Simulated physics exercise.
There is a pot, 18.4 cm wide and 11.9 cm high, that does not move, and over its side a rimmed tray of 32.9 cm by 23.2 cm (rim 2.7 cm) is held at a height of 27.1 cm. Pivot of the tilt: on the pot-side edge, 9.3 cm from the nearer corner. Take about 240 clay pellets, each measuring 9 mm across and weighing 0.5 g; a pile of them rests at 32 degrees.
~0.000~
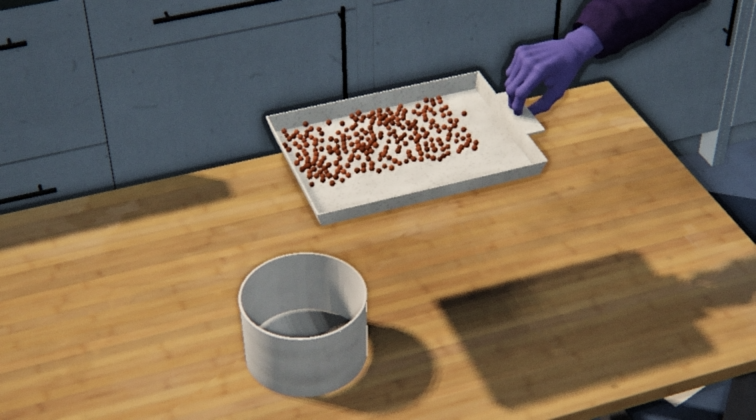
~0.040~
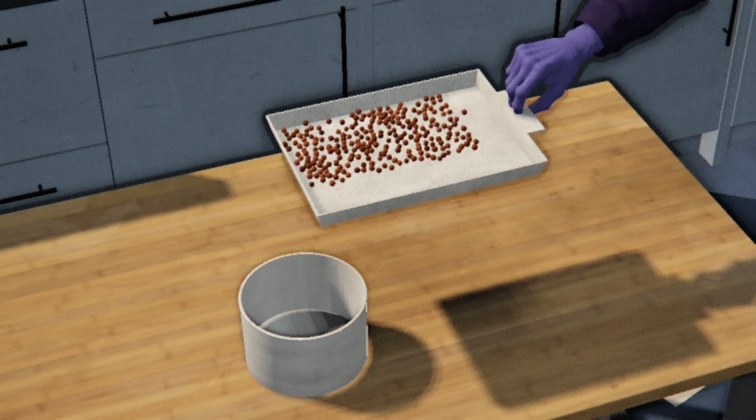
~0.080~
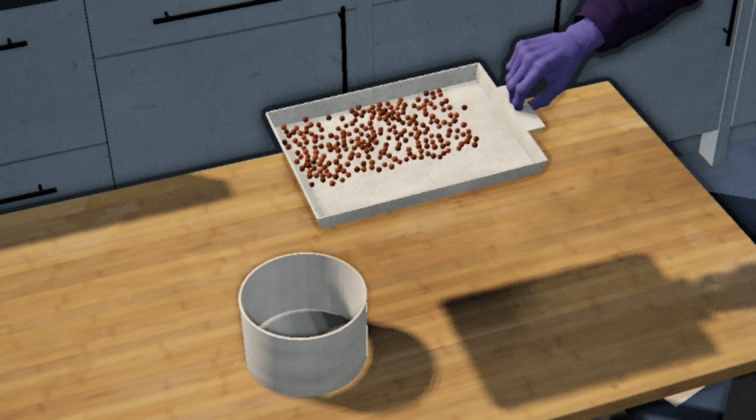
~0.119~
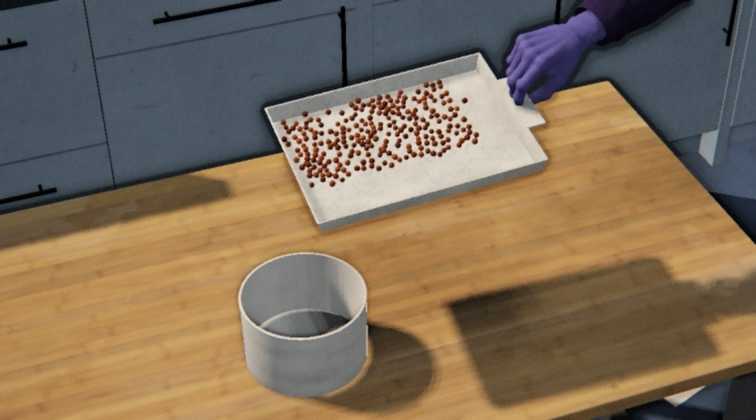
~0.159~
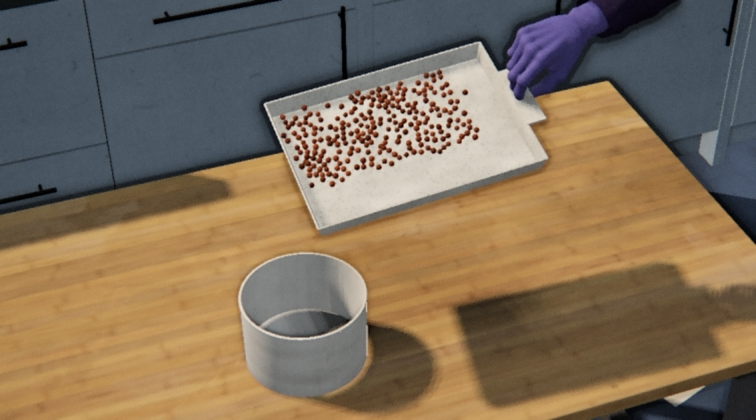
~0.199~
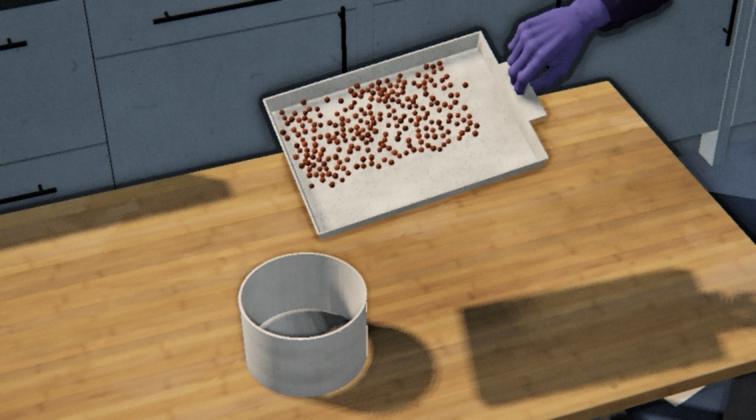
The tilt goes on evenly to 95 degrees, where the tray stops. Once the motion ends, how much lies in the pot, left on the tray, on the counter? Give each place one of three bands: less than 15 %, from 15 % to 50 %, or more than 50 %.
Pot - more than 50 %; tray - less than 15 %; counter - from 15 % to 50 %.
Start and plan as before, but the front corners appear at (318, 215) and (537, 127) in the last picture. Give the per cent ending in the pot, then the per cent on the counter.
Split: Pot = 75, counter = 25.
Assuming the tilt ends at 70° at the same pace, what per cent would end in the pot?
Roughly 35 %.
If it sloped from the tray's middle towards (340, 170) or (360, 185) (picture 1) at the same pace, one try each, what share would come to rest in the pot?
The share comes to roughly 35 in a hundred, then roughly 85 in a hundred.
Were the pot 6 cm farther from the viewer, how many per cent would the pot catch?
With that change it comes to something like 40 in a hundred.
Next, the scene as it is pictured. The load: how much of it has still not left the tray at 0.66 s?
Estimate: Near 75 in a hundred.
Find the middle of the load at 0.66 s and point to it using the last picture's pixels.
I reckon close to (357, 239).
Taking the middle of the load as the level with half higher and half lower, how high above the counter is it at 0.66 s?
Some 22 cm above the counter.
After 0.48 s, tilt 58 degrees; the tray holds 100 %, the pot 0 %.
Then, at 0.66 s, tilt 82 degrees; the tray holds 75 %, the pot 0 %.
After 0.96 s, tilt 95 degrees; the tray holds 10 %, the pot 55 %.
In the end, at 1.8 s, pot 75 %, tray 0 %, counter 25 %.
